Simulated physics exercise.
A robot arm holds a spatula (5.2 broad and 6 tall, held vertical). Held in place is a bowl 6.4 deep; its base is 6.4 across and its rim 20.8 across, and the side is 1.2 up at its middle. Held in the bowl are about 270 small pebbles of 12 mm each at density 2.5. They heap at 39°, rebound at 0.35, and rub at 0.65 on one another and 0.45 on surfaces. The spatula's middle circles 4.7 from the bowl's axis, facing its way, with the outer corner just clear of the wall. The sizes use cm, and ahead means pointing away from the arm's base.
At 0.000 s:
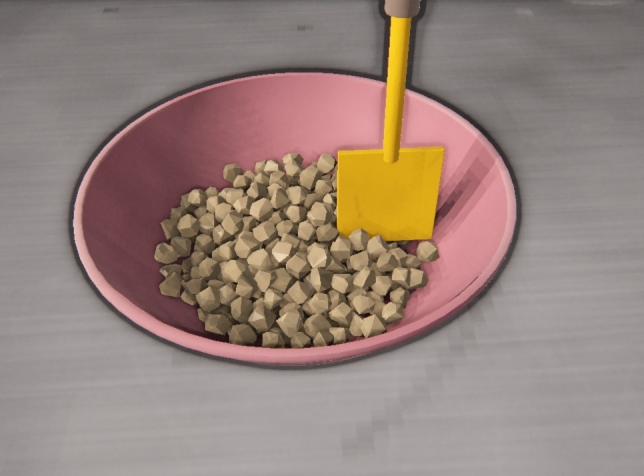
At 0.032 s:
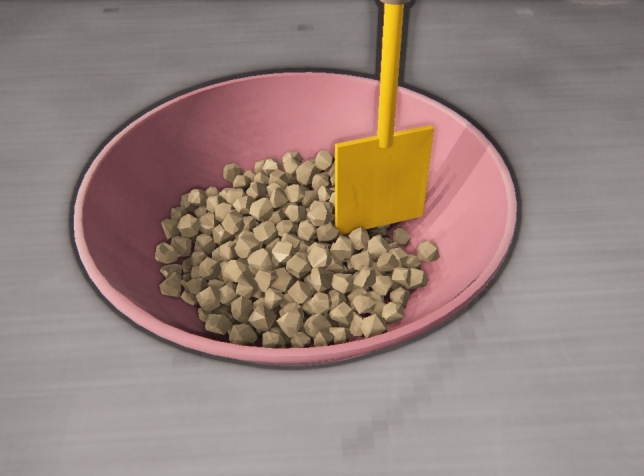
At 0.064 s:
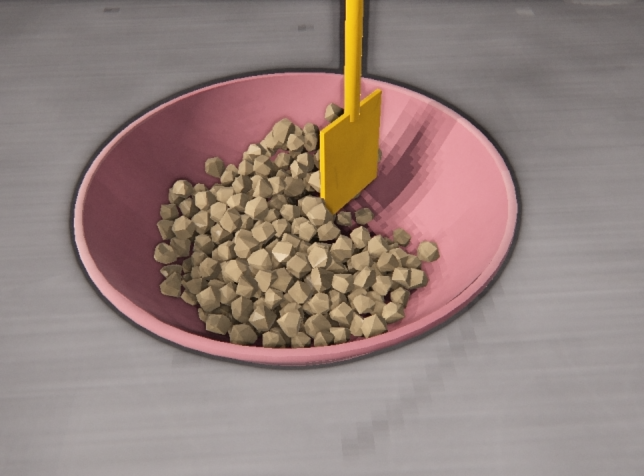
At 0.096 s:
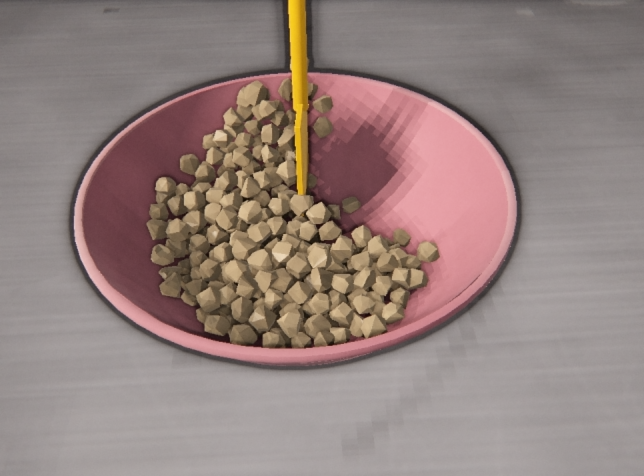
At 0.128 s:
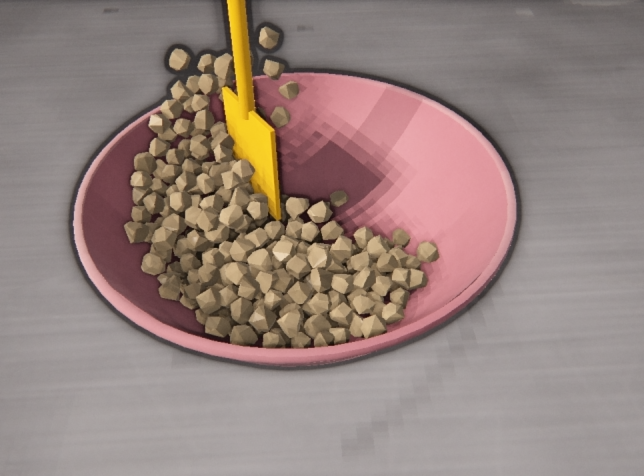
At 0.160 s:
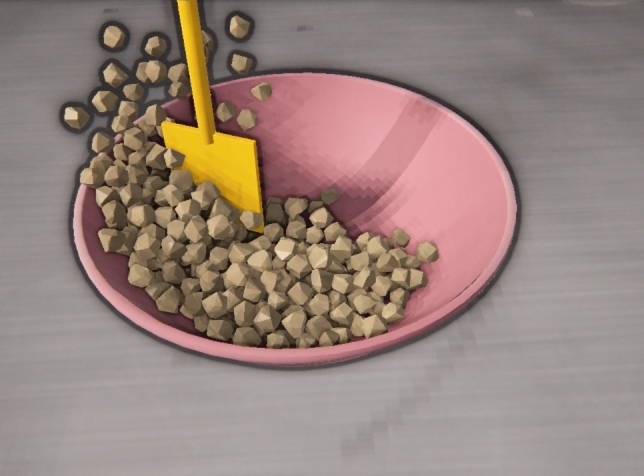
We see a yellow spatula, held upright, sweep from right to left around the back of a pink bowl of tan, angular pebbles, pushing them into a heap at the left while several rise past the far left rim.
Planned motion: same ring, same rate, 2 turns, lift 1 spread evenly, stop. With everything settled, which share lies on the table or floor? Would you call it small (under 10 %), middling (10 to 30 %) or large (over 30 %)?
I would call it large.
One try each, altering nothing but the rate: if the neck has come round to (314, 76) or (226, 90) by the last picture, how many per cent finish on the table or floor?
Around 10 and 35 percent, in that order.
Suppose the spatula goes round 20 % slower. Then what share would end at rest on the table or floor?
I'd expect about 35 %.
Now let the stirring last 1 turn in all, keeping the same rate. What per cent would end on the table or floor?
Then some 35 per cent.
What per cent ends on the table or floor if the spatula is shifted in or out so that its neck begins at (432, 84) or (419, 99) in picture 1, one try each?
Roughly 0 % and 20 %.
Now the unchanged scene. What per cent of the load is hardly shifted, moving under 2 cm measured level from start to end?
Roughly 10 percent of the load.
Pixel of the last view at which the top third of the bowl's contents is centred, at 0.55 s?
Centre, approx.: (197, 275).
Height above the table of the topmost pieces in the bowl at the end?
I'd say close to 4.0 centimetres.
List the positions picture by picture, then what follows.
In the first picture, spatula neck at (393, 124), 0° round; upper third of the load around (279, 235), from x 165 to 425, top at y 160; 274 in the bowl.
In the second picture, spatula neck at (387, 110), 14° round; upper third of the load around (285, 234), from x 165 to 425, top at y 160.
In the third picture, spatula neck at (353, 85), 49° round; upper third of the load around (285, 207), from x 165 to 430, top at y 115.
In the fourth picture, spatula neck at (300, 75), 85° round; upper third of the load around (260, 185), from x 155 to 430, top at y 65.
In the fifth picture, spatula neck at (245, 83), 120° round; upper third of the load around (212, 181), from x 135 to 425, top at y 40; 271 in the bowl, 3 in flight or on the tool.
In the sixth picture, spatula neck at (204, 106), 156° round; upper third of the load around (163, 194), from x 75 to 425, top at y 25; 263 in the bowl, 11 in flight or on the tool.
After 0.35 s, 13° round, highest piece 12 above the table; 181 in the bowl, 38 on the table or floor, 55 in flight or on the tool.
After 0.55 s, 229° round, highest piece 11 above the table; 150 in the bowl, 115 on the table or floor, 9 in flight or on the tool.
After 0.85 s, 0° round, highest piece 4 above the table; 141 in the bowl, 133 on the table or floor.
After 1.55 s, 0° round, highest piece 4 above the table; 141 in the bowl, 133 on the table or floor.
At rest, 141 in the bowl, 133 on the table or floor. That is 49 % on the table or floor.
